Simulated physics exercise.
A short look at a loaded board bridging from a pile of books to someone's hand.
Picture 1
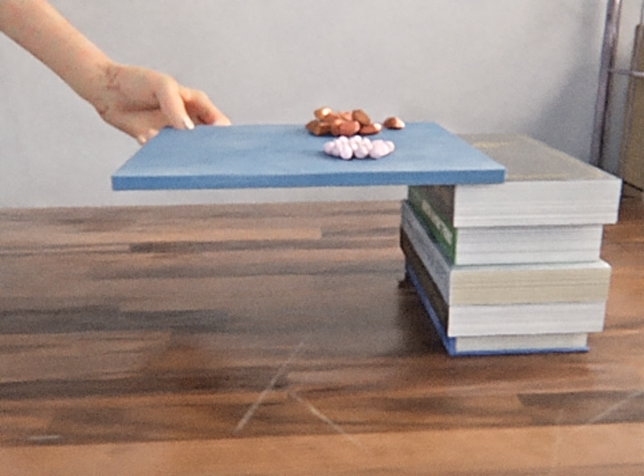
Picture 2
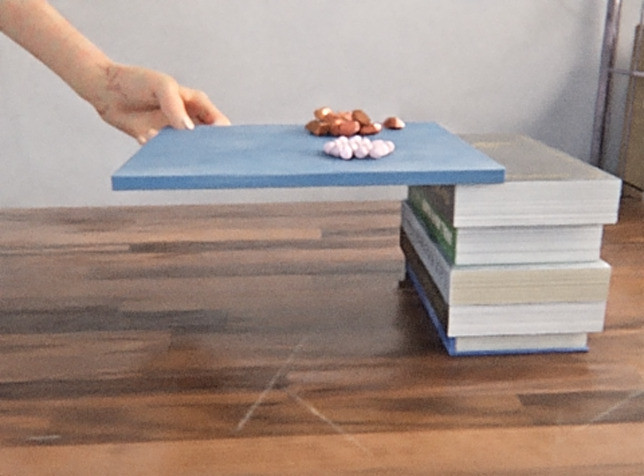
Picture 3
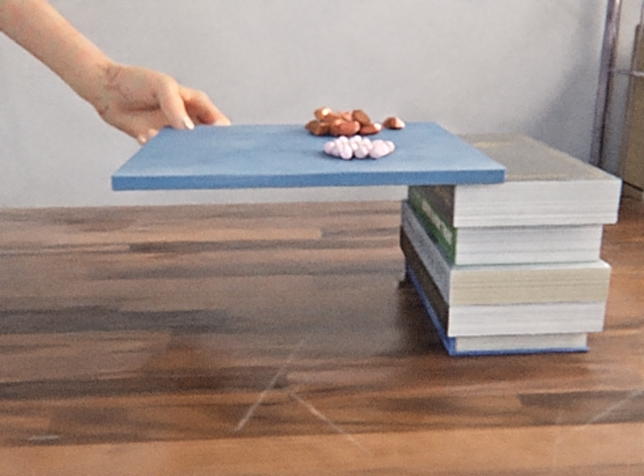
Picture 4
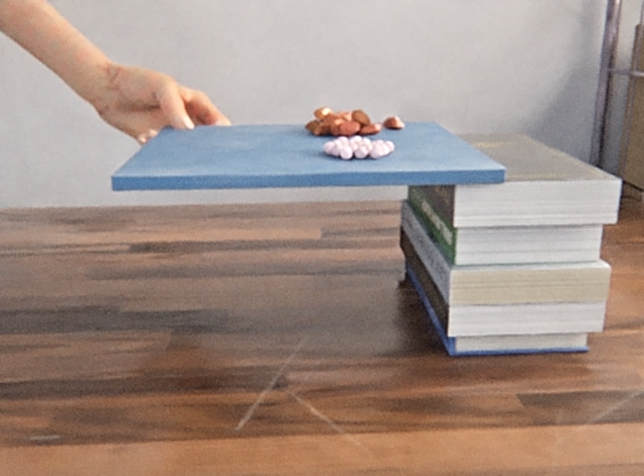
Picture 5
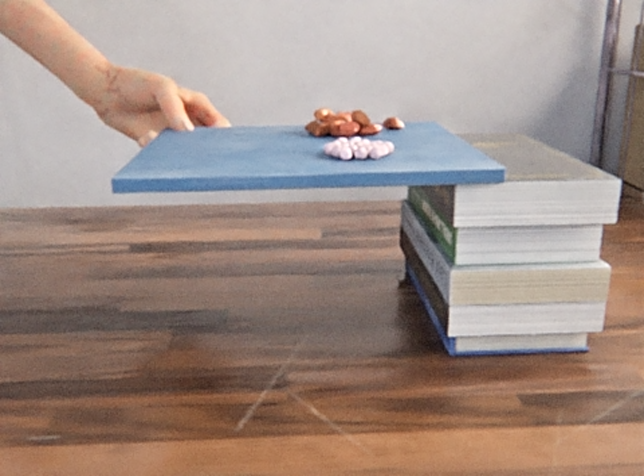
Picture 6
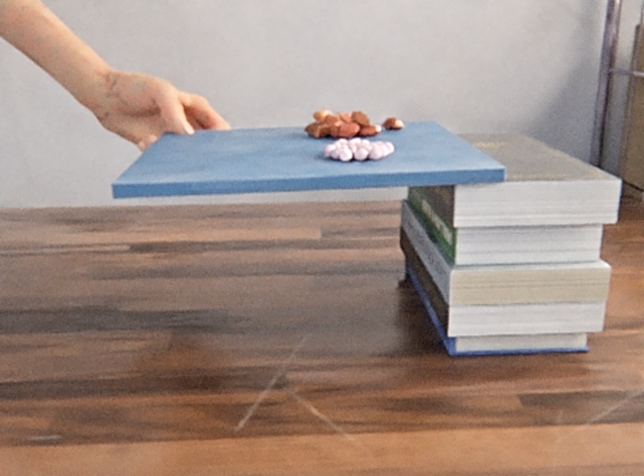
Blue board carrying small brown and pale pieces, resting on stacked books at right, its hand-held left end lowering very slightly.
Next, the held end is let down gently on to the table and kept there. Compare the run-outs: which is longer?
The near one outruns the other.
Then, 0.55 s after the last picture, board sloping at 15°; near portion all still on the board; far portion all still on the board.
Then, 1.14 s after the last picture, board sloping at 30°; near portion mostly up to a board's length out; far portion all still on the board.
Then, 1.84 s after the last picture, board resting at 36°; near portion mostly one to two board lengths out; far portion mostly at the foot of the board.
By the end, board resting at 36°; near portion mostly one to two board lengths out, about a third gone off the table; far portion mostly at the foot of the board; the near portion has gone farther.
